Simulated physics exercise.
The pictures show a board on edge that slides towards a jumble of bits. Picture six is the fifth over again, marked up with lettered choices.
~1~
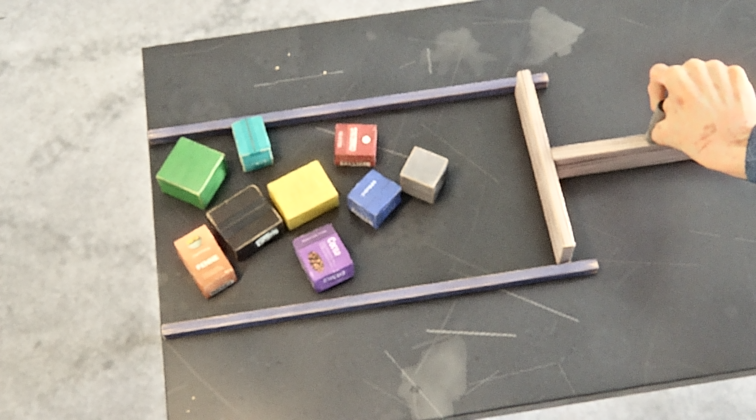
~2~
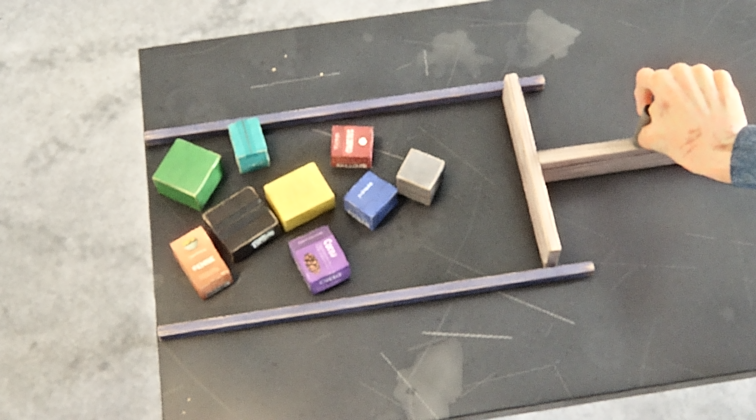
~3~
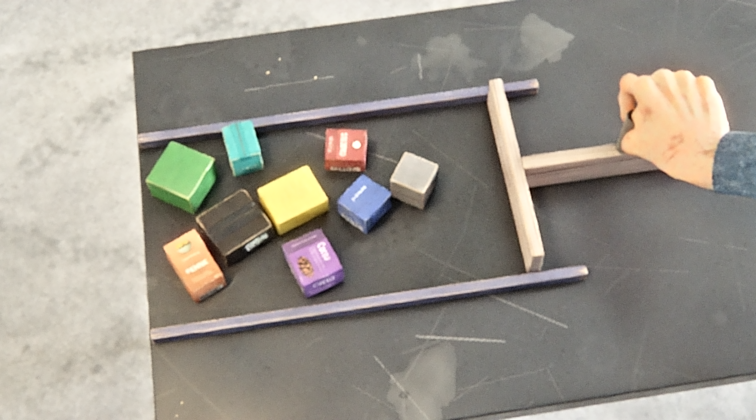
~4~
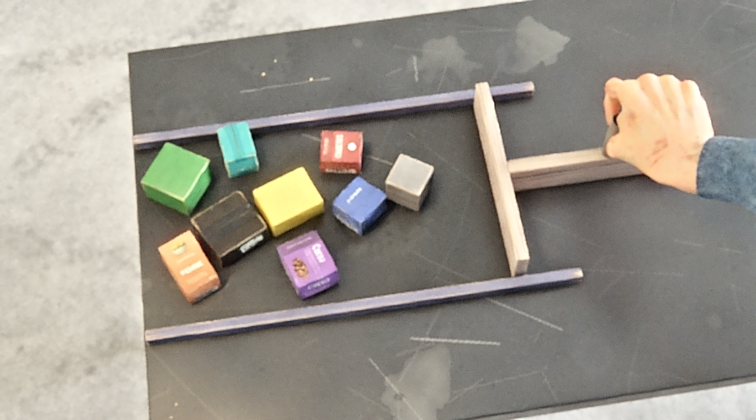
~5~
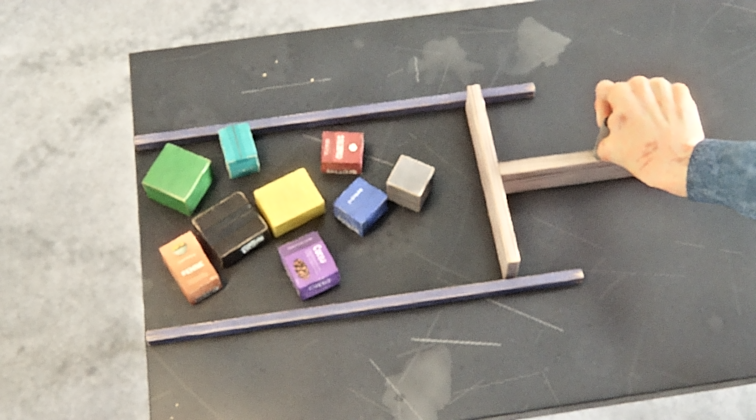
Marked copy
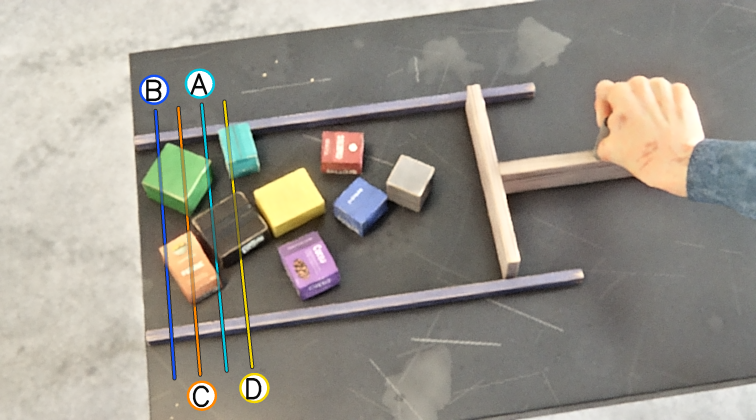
A wooden T-shaped pusher, its handle gripped by a hand at the right, slides a short way left between two dark rails on a black surface with pale marbled floor around it, seen from above. Ahead of it lie green, teal, orange, black, yellow, purple, red, blue and grey blocks, loosely scattered and untouched. The view drifts very slightly as the board's gap to the grey block narrows.
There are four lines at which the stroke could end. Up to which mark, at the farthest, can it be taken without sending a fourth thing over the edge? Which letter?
Up to line A.
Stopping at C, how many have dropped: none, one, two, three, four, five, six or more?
Five.
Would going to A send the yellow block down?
By then, no.
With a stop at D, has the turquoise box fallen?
No.
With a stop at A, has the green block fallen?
By then, yes.
On the copy, A at (213, 230); B at (165, 236); C at (189, 233); D at (237, 226).
On A. First, board (393, 183); red packet (335, 150); grey block (358, 180).
Then, board (292, 197); orange box (156, 292); green block (168, 178).
Finally, board (213, 208); green block over the edge; orange box over the edge; two fallen.
By contrast, B drops six; C drops five; D is within the limit but short.
